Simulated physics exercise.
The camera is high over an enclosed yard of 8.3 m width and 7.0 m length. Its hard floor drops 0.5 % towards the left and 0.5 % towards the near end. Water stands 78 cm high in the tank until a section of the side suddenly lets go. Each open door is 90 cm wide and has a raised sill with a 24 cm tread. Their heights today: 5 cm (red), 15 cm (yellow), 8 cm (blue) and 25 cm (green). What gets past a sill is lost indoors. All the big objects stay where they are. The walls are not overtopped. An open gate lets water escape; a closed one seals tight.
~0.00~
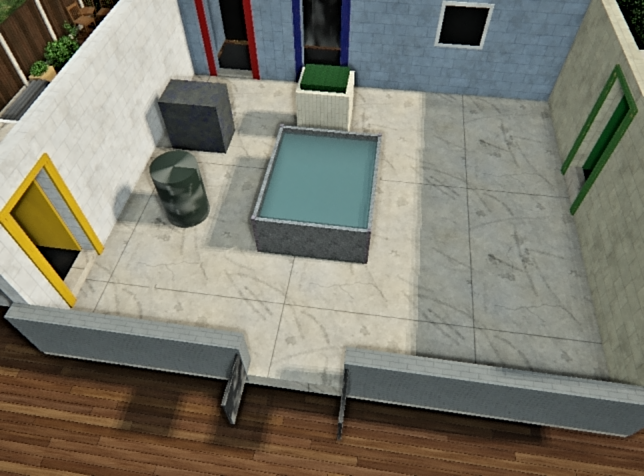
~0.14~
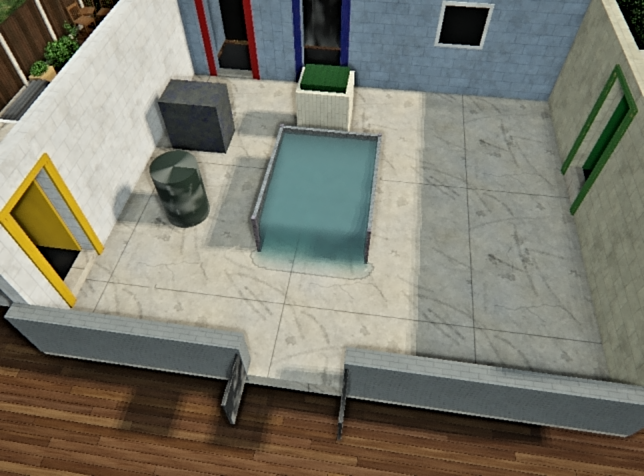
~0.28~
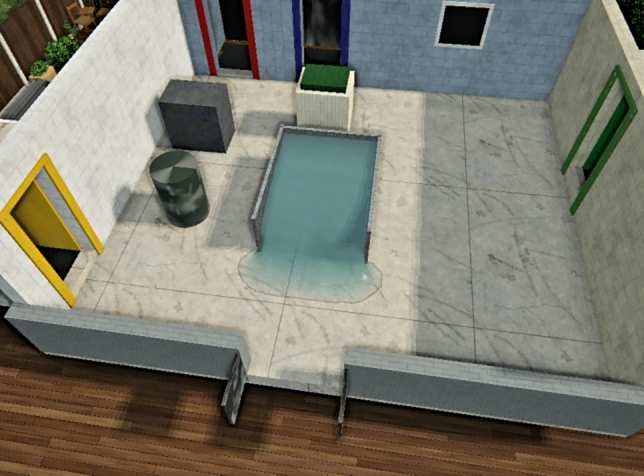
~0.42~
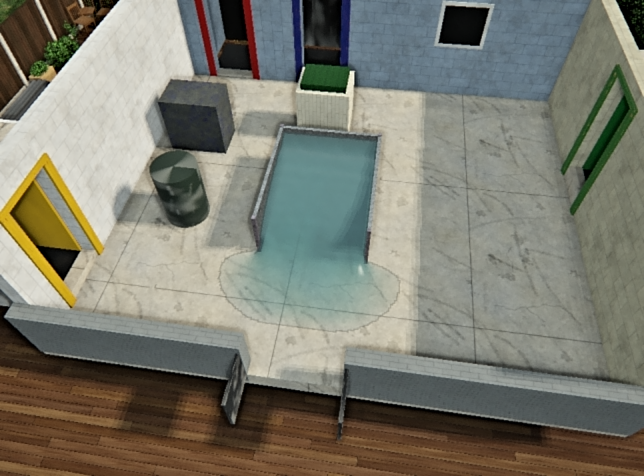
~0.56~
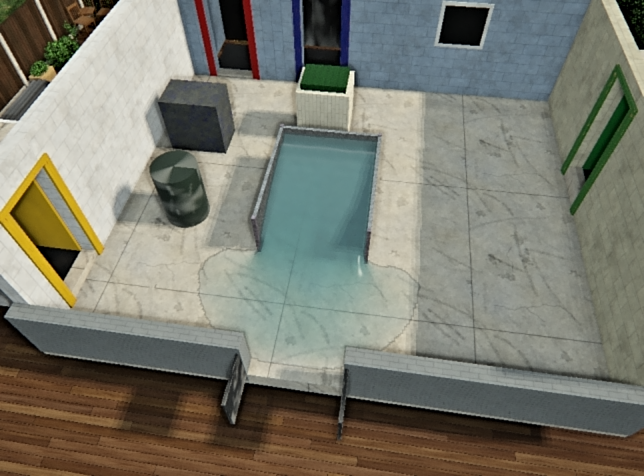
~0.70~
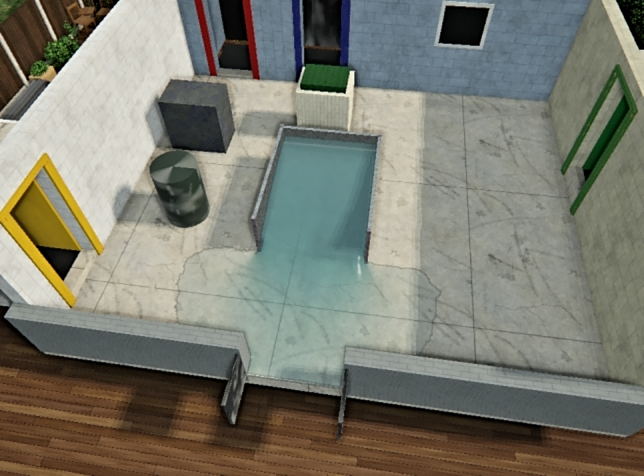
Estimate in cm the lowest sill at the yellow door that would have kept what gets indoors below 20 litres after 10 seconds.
About 17 cm.
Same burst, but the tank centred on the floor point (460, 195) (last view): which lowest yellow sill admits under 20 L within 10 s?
Some 16 cm.
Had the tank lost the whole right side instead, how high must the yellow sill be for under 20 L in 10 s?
Then roughly 10.0 cm.
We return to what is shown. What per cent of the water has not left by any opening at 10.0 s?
Roughly 50 in a hundred.
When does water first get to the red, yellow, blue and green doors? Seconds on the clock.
Red 5.5 s, yellow 2.0 s, blue 8.0 s, green 4.0 s.
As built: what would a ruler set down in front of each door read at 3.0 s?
In cm: Red 0, yellow 22, blue 0, green 0.
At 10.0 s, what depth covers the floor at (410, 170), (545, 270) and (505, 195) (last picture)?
In that order: 2, 2 and 2 cm.
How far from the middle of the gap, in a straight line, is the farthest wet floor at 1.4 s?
Roughly 3.8 m.
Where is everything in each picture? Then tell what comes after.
In the first picture, the tank at (322, 177) is whole and still, 78 cm deep; the yellow door at (61, 240) is dry.
In the second picture, water pours out at (312, 246) and has run 0.3 m, to (325, 273); about 10 cm deep outside, 78 cm at the back.
In the third picture, water pours out at (312, 247) and has run 0.8 m, to (278, 292); about 13 cm deep outside, 78 cm at the back.
In the fourth picture, the front is at (261, 316), 1.3 m from the gap at (312, 248); 3.1 m2 of floor is wet, 77 cm left at the back.
In the fifth picture, the front is at a hidden place, 1.9 m from the gap at (312, 248); 5.3 m2 of floor is wet, 69 cm left at the back.
In the sixth picture, water pours out at (312, 249) and has run 2.2 m, to a hidden place; about 8 cm deep outside, 66 cm at the back; the yellow door at (61, 240), 3.8 m from the gap, is still 1.8 m from the nearest water.
After 1.4 s water covers 15 % of the floor, deepest (38 cm) near (238, 357); it has not reached the yellow door.
After 3.0 s water covers 30 % of the floor, deepest (30 cm) near (69, 334); 22 cm at the yellow door, 12 litres in over its 15 cm sill.
After 10.0 s water covers 95 % of the floor, deepest (6 cm) near (58, 332); 5 cm at the yellow door, 30 litres in over its 15 cm sill.
At the yellow door as built, the water arrived by 2.0 s and peaked near 23 cm at 2.8 s.
With a sill of 13.5 cm, 42 litres would have come in within the 10 s; with 18.5 cm, 12 litres. So under 20 litres takes about 17 cm.
